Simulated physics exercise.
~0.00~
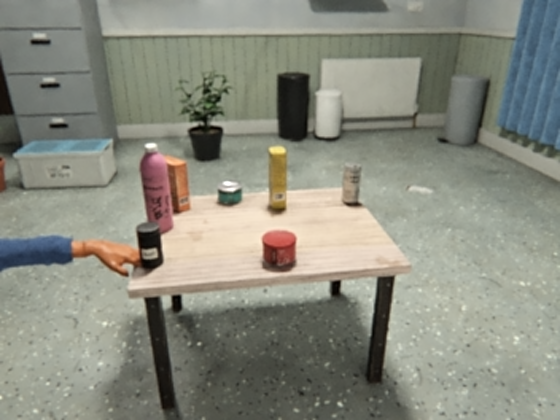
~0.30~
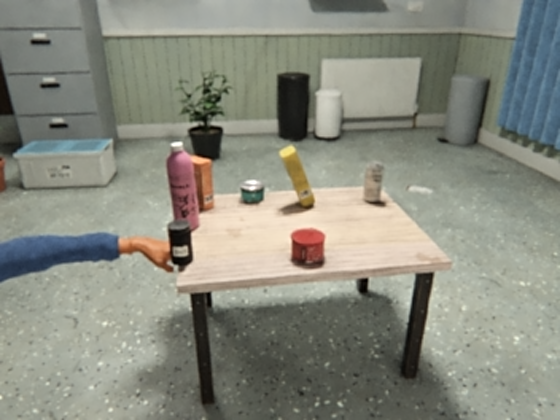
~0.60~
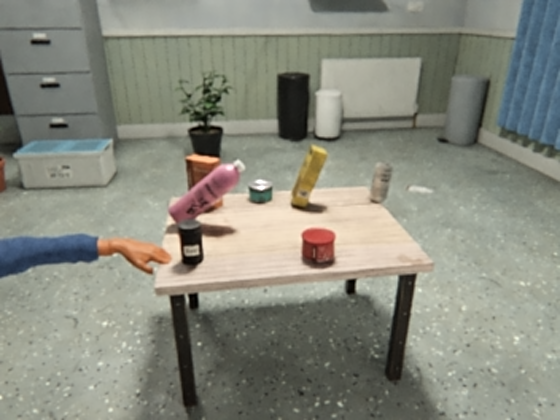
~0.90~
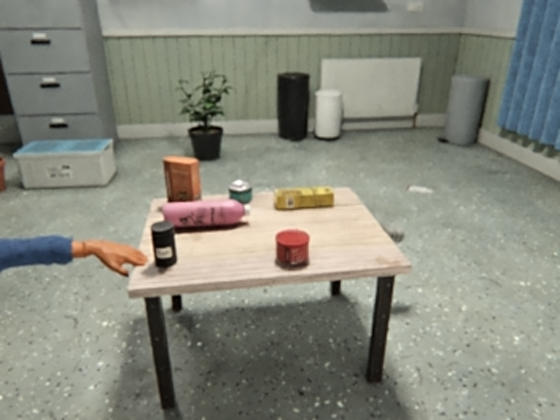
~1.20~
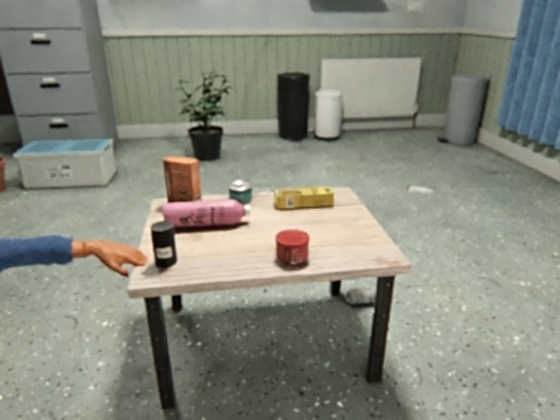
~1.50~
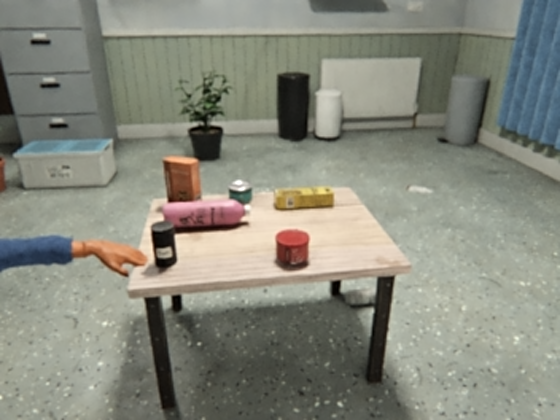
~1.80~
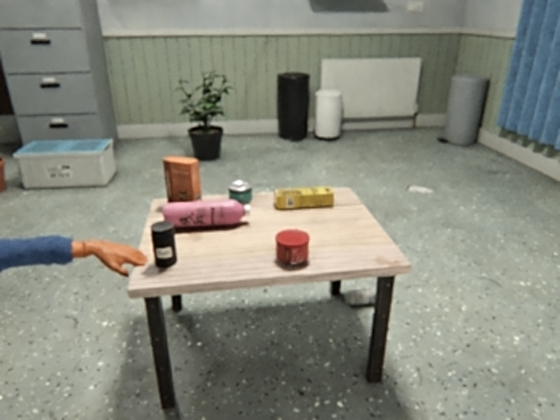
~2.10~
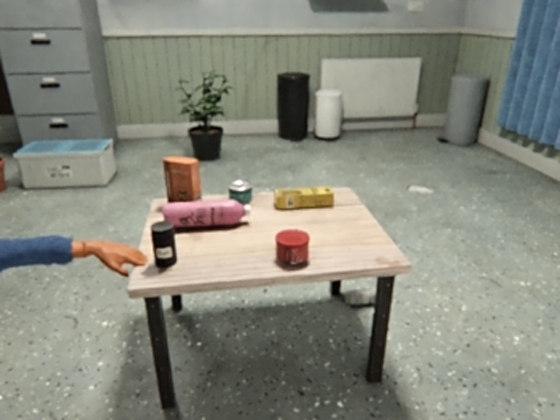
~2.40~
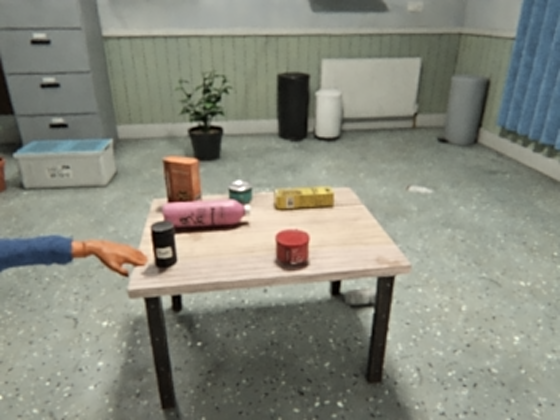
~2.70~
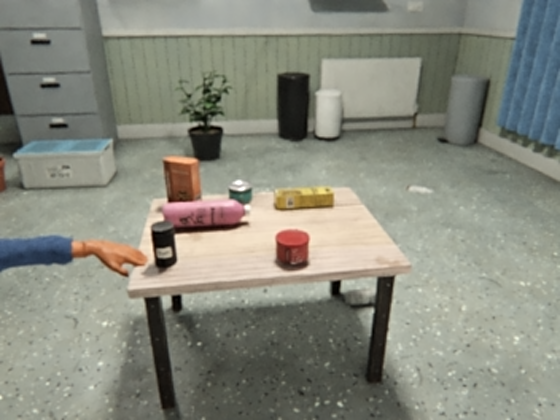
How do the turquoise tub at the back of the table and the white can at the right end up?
The turquoise tub is still standing on the table, while the white can has toppled and lies on the floor.
